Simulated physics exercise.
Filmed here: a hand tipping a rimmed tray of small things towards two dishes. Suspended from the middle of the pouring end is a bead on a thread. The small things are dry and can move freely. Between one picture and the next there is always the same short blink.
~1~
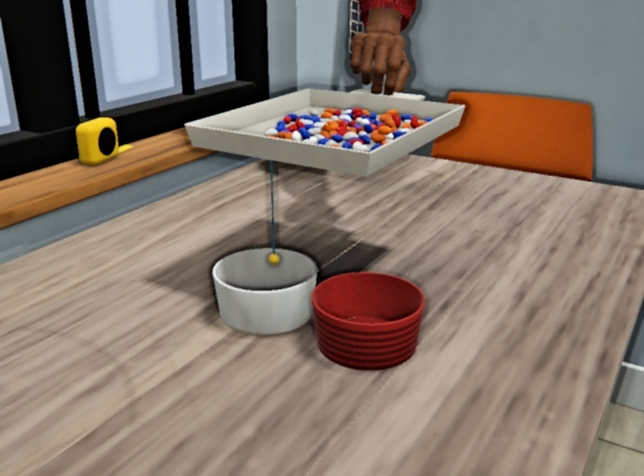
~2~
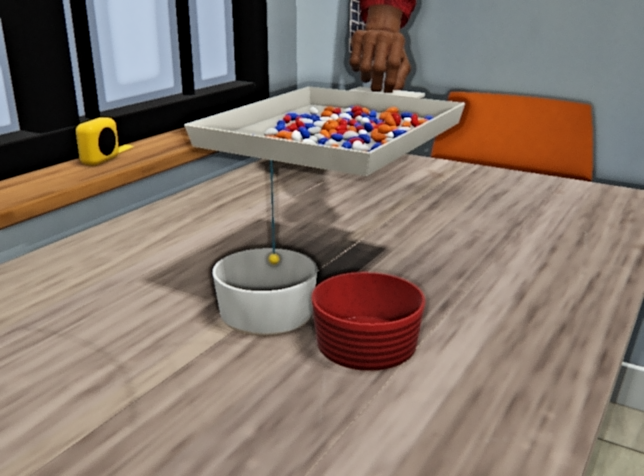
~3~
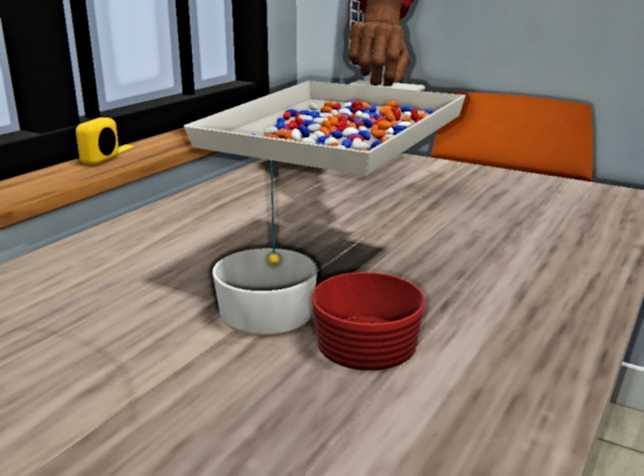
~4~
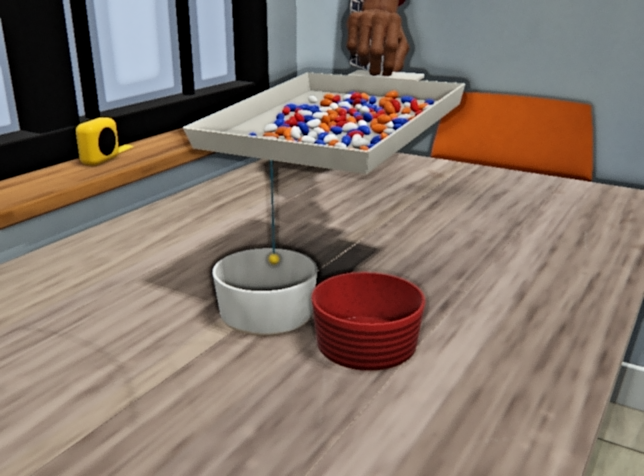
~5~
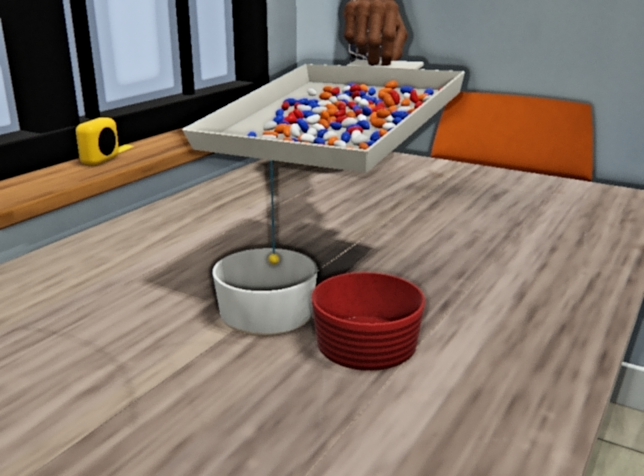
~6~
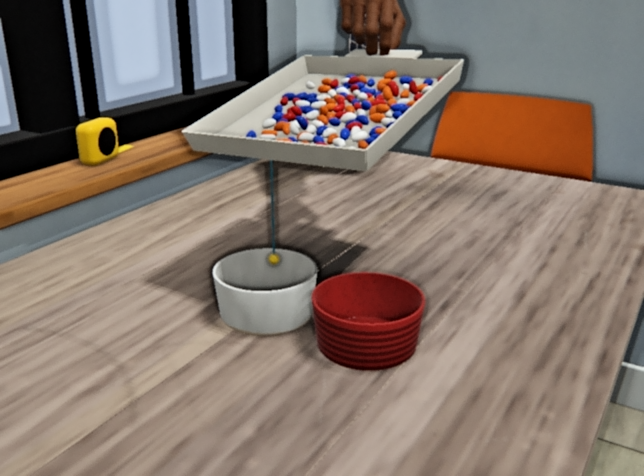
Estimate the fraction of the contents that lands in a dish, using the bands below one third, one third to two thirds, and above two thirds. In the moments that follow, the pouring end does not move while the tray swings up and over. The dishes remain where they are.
The fraction that lands in a dish is below one third.
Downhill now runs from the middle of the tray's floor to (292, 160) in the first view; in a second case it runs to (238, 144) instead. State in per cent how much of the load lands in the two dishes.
Case one 10 %; case two 10 %.
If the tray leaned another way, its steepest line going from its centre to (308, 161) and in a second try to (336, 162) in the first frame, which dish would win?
First spot: The rightmost dish, second spot: The rightmost dish.
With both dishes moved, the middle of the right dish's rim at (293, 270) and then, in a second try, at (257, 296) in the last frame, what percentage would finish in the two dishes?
Close to 10 in a hundred first, close to 80 in a hundred second.
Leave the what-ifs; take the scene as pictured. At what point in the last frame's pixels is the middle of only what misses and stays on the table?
Look around pixel (152, 342).
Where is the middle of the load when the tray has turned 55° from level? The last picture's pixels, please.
I'd put the middle of the pieces at roughly (283, 102).
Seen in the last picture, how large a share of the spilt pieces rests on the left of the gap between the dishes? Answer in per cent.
Estimate: About 100 in every hundred.
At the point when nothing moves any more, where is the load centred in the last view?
Close to (159, 341) in the last view.
Soon, tray tipped steeply; all on the tray.
A while on, tray tipped right over; nearly all on the tray; a stray few outside both; a small part in the air.
Towards the end, tray tipped past a quarter turn; a small part in the left dish; nearly all outside both.
Finally, tray tipped past a quarter turn; none in the right dish; a small part in the left dish; nearly all outside both.
